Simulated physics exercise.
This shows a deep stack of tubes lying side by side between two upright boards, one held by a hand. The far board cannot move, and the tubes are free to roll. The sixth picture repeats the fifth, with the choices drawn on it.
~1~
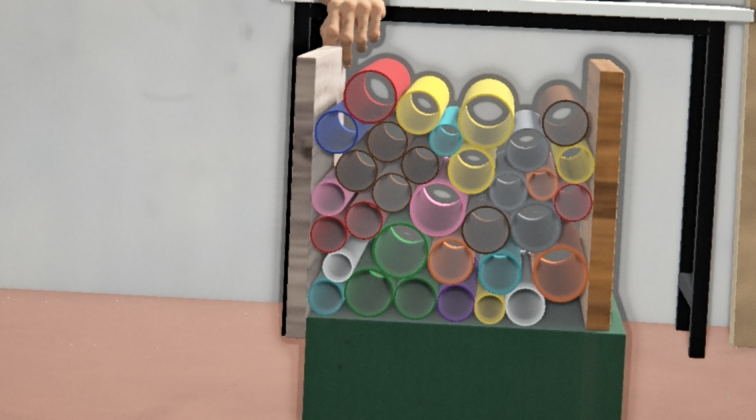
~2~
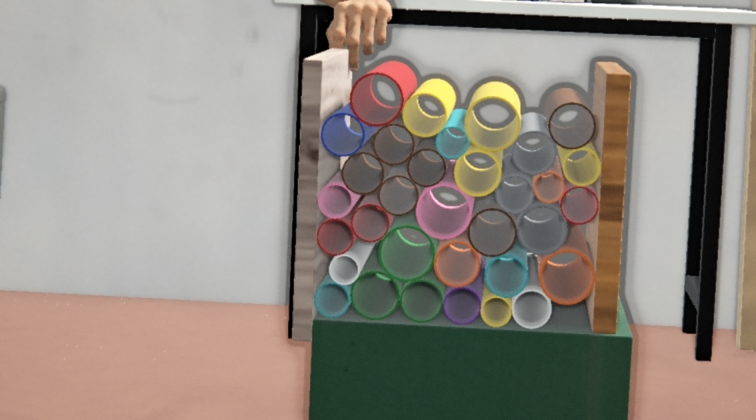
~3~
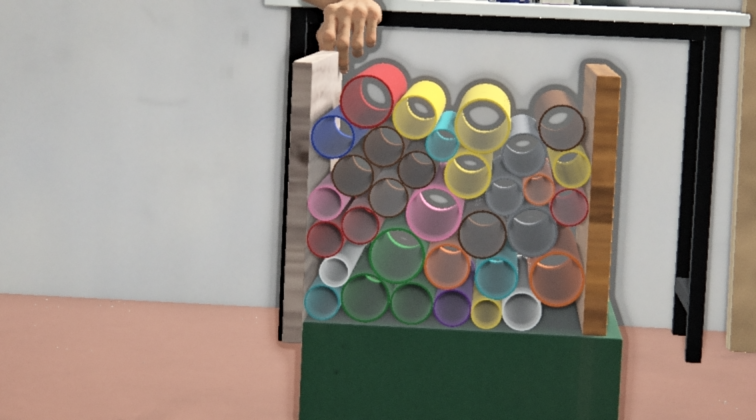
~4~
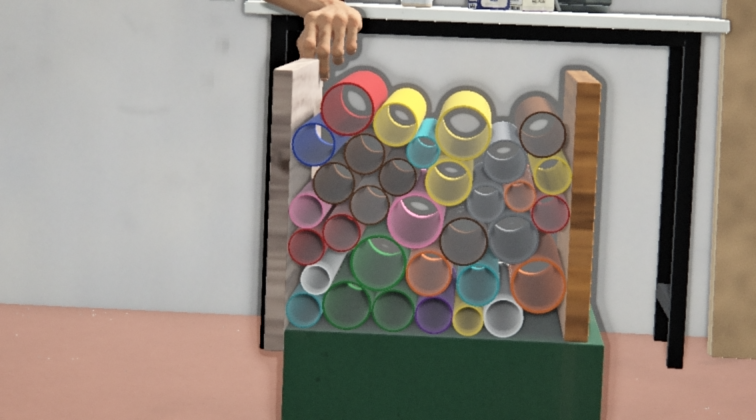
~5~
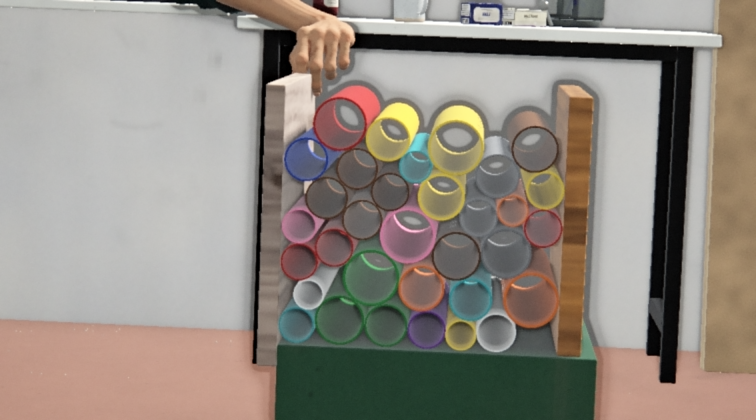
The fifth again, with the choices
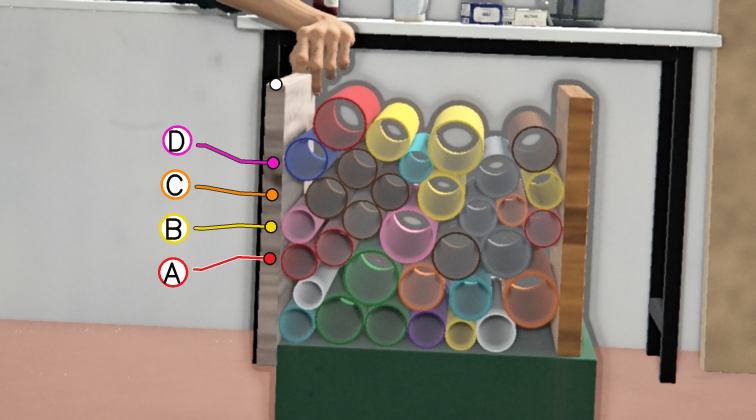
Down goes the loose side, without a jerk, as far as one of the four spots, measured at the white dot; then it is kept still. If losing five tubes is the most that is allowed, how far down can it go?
Stop at B.
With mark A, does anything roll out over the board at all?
Yes.
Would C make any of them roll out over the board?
No, at C.
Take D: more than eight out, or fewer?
It loses fewer than eight.
On the copy, A at (270, 258); B at (271, 227); C at (272, 195); D at (273, 163); the white dot at (276, 84).
On B. First, top of the board (285, 151).
Then, top of the board (282, 225).
Finally, top of the board (282, 226), two out over the board.
By contrast, A six out over the board; C none out over the board; D none out over the board.
